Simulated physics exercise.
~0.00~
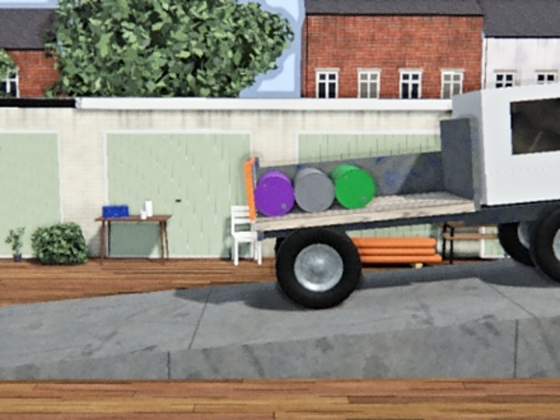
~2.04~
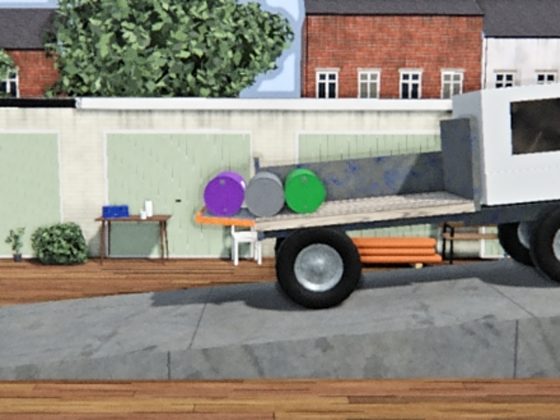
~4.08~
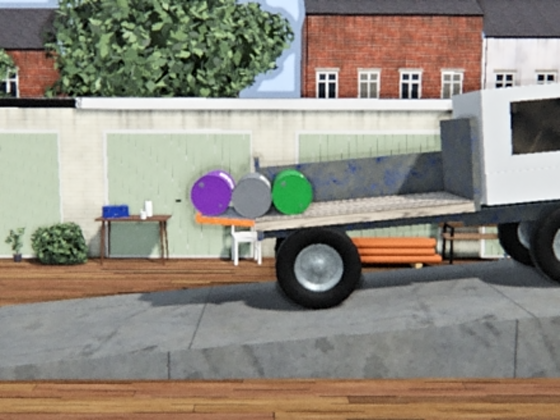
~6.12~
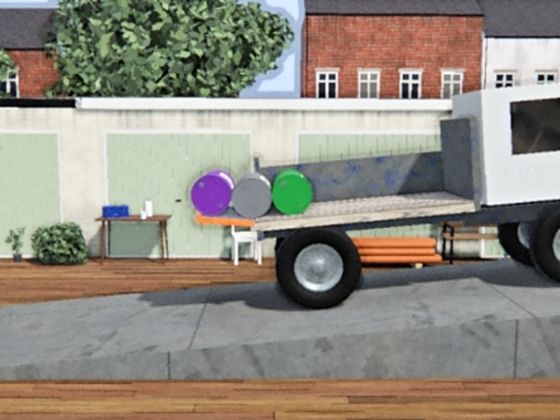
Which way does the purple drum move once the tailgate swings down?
The purple drum rolls to the left, off the bed and onto the lowered tailgate.
